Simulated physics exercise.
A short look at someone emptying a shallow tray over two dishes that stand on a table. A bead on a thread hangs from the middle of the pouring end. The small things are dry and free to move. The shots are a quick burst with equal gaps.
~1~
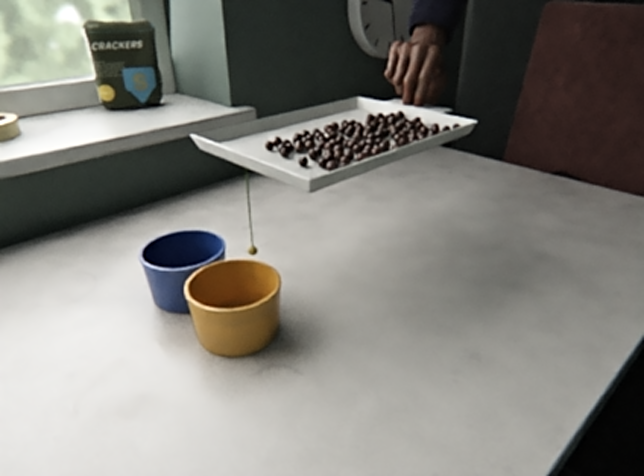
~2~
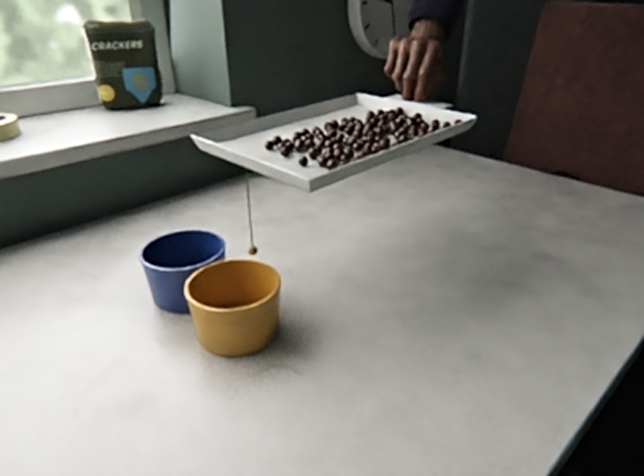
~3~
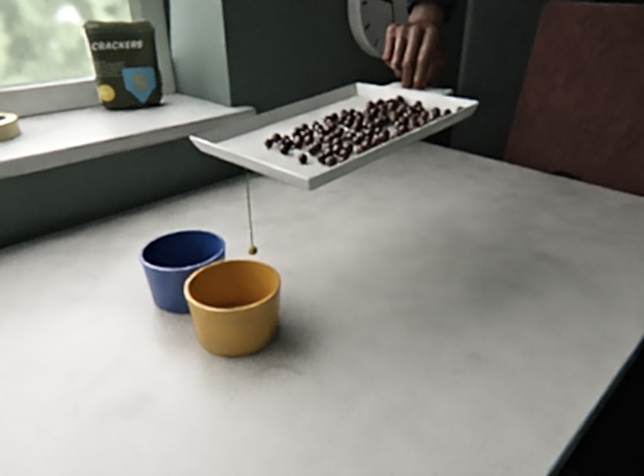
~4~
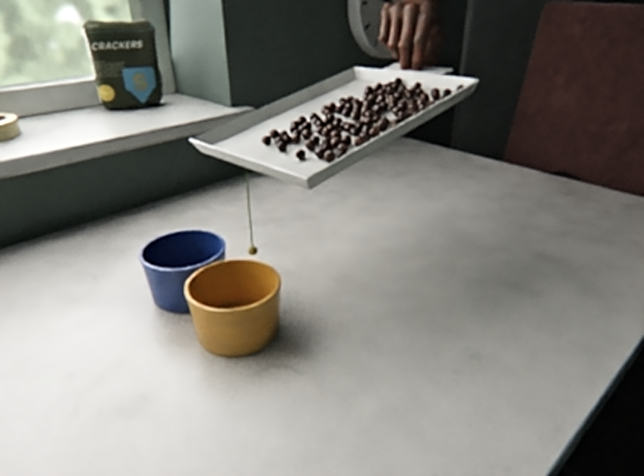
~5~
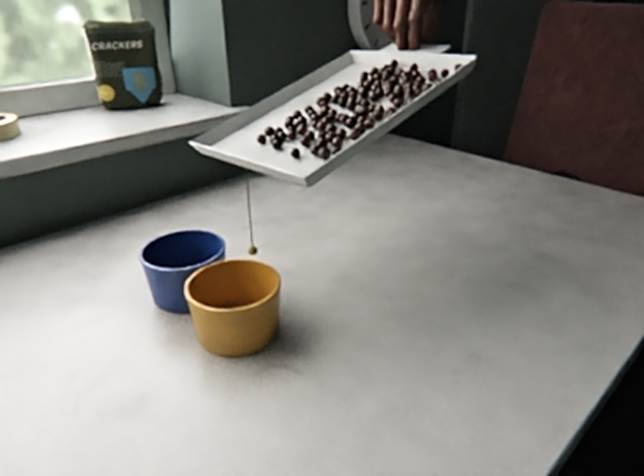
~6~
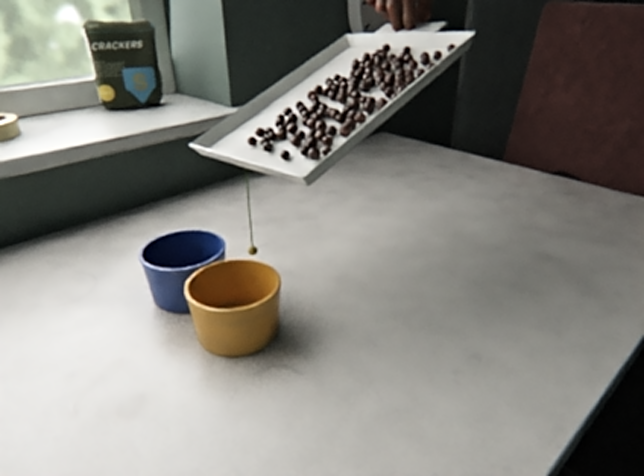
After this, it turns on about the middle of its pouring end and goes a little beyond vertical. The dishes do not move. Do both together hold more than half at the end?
Together they catch more than half.
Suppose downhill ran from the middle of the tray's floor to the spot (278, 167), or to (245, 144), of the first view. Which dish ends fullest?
One: The right-hand dish. Two: Left.
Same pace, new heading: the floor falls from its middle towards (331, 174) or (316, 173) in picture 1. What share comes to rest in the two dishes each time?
The first gives 0 %, the second 10 %.
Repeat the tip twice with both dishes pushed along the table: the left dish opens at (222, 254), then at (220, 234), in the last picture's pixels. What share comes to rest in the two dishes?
In turn 30 and 10 in a hundred.
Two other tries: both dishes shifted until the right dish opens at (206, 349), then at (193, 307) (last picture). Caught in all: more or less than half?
The first try: Under half. The second: Below a half.
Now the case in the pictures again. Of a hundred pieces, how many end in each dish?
Left dish near 50 in a hundred; right dish near 20.
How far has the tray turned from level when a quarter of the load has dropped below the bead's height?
At about 65°.
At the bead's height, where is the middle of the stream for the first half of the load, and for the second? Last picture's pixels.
First near (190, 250), later near (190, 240).
Soon, tray tipped steeply; about a third on the tray; a small part in the right dish; a small part in the left dish; a small part outside both; about half in the air.
A while on, tray tipped past a quarter turn; about a quarter in the right dish; about half in the left dish; about a quarter outside both; a stray few in the air.
Towards the end, tray tipped past a quarter turn; about a quarter in the right dish; about half in the left dish; about a quarter outside both.
Finally, tray tipped past a quarter turn; about a quarter in the right dish; about half in the left dish; about a quarter outside both.
